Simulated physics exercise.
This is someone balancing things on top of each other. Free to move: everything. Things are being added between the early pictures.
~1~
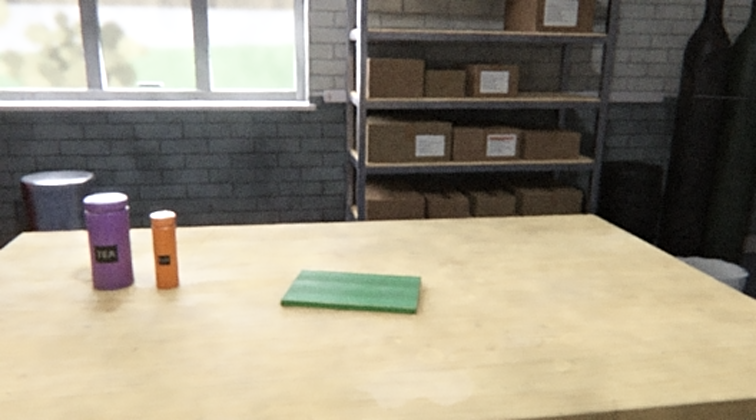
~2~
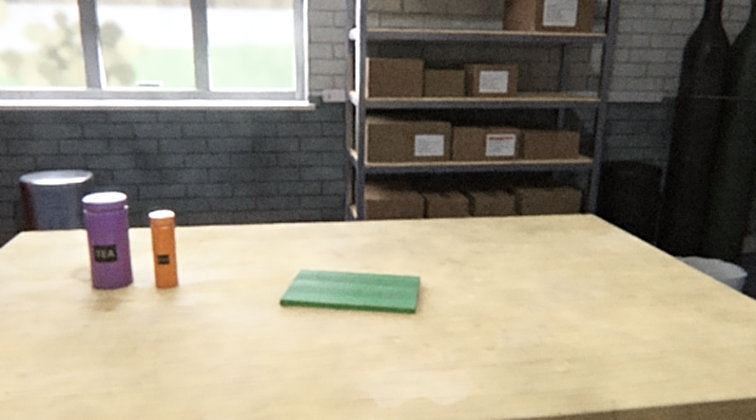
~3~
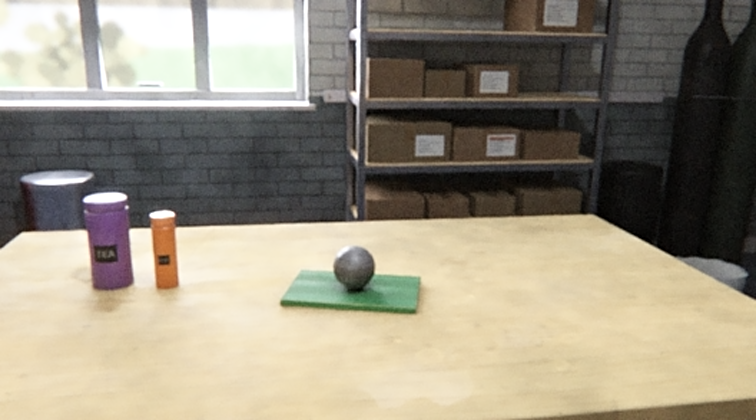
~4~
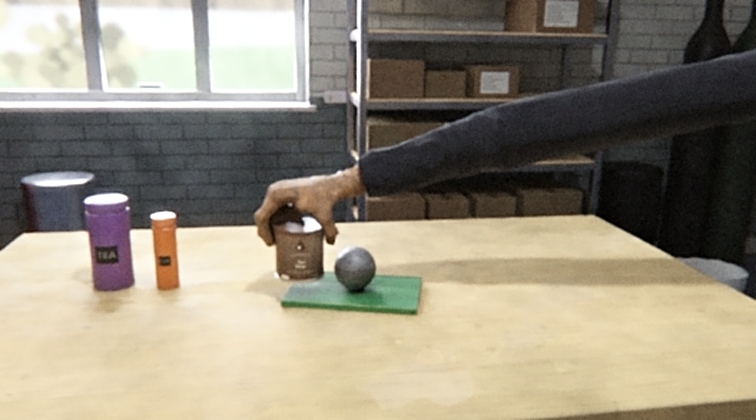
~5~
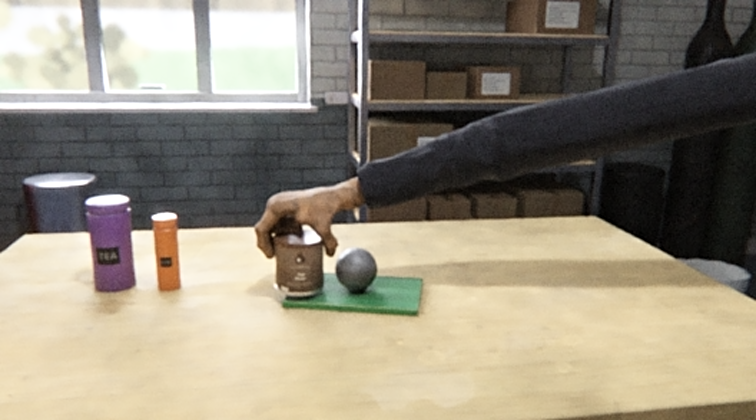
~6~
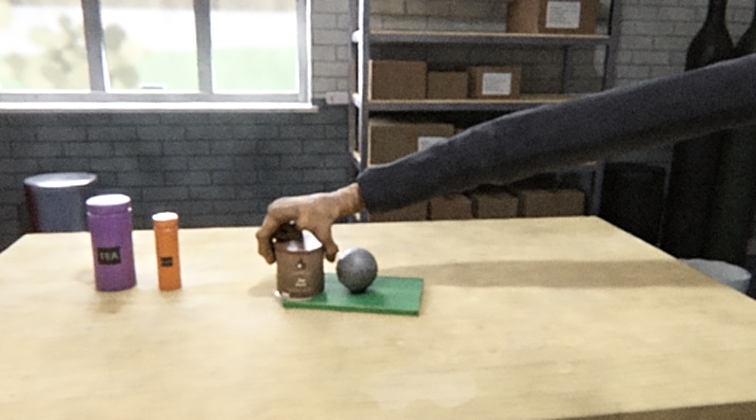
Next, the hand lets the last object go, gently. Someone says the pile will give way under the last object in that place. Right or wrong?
Wrong, it holds.
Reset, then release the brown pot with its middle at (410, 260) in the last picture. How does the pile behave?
Then it stays up.
Then, 0.20 s later than the last frame, all is still.
Then, 0.60 s later than the last frame, brown pot resting near (300, 268).
When it is over, all 5 as before. End places, in pixels of the last picture, brown pot near (300, 268). The pile keeps its balance.
